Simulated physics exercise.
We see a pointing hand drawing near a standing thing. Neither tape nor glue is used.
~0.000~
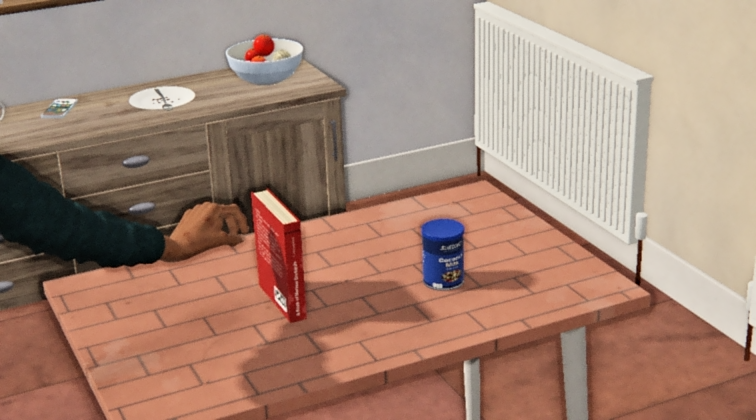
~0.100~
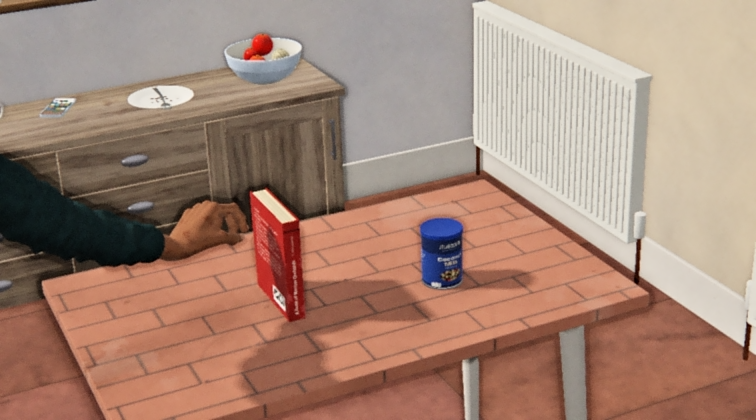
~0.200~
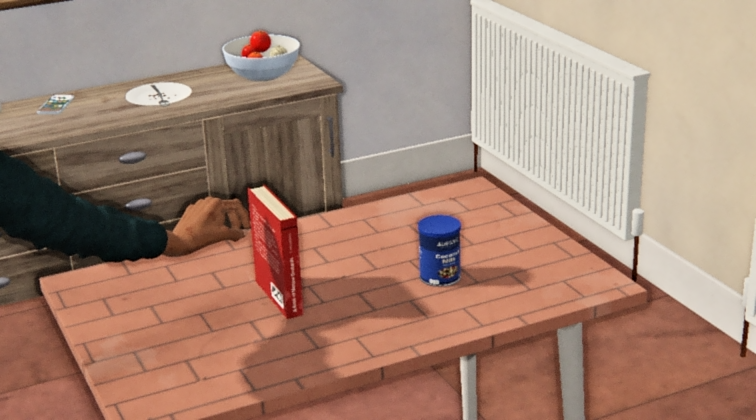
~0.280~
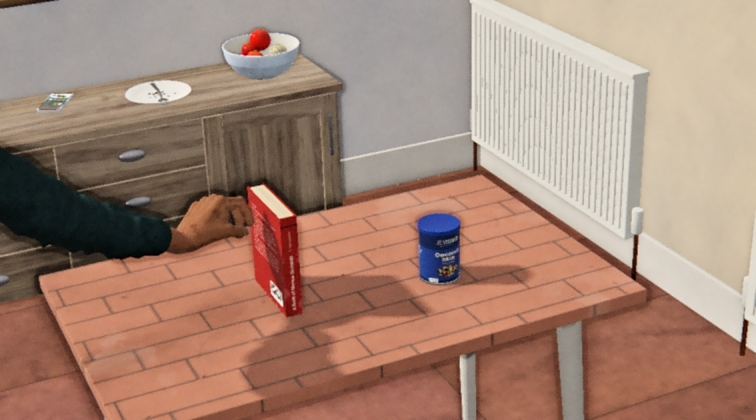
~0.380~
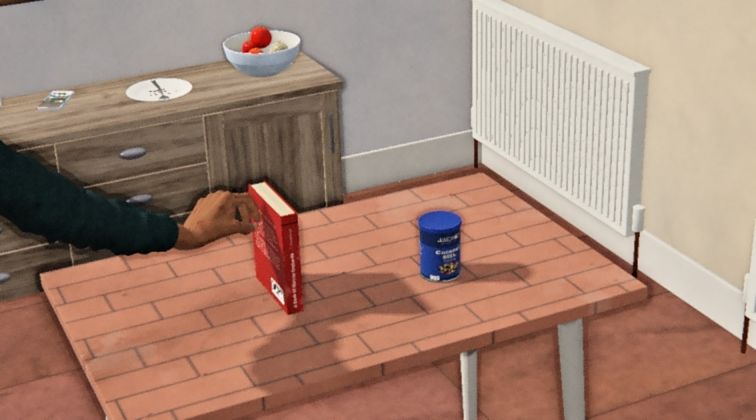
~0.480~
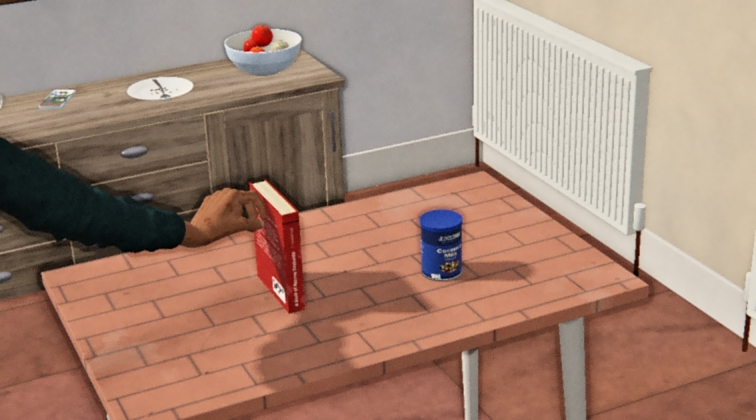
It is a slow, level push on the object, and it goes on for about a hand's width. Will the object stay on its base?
It falls.
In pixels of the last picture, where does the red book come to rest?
The object ends up somewhere near (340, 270).
After 0.88 s, red book tipped 15° from how it was near (290, 242).
After 1.18 s, red book on its side near (337, 267).
At rest (2.2 s), tipped over on the table, red book. Seen from the same camera at the end, red book near (340, 270).
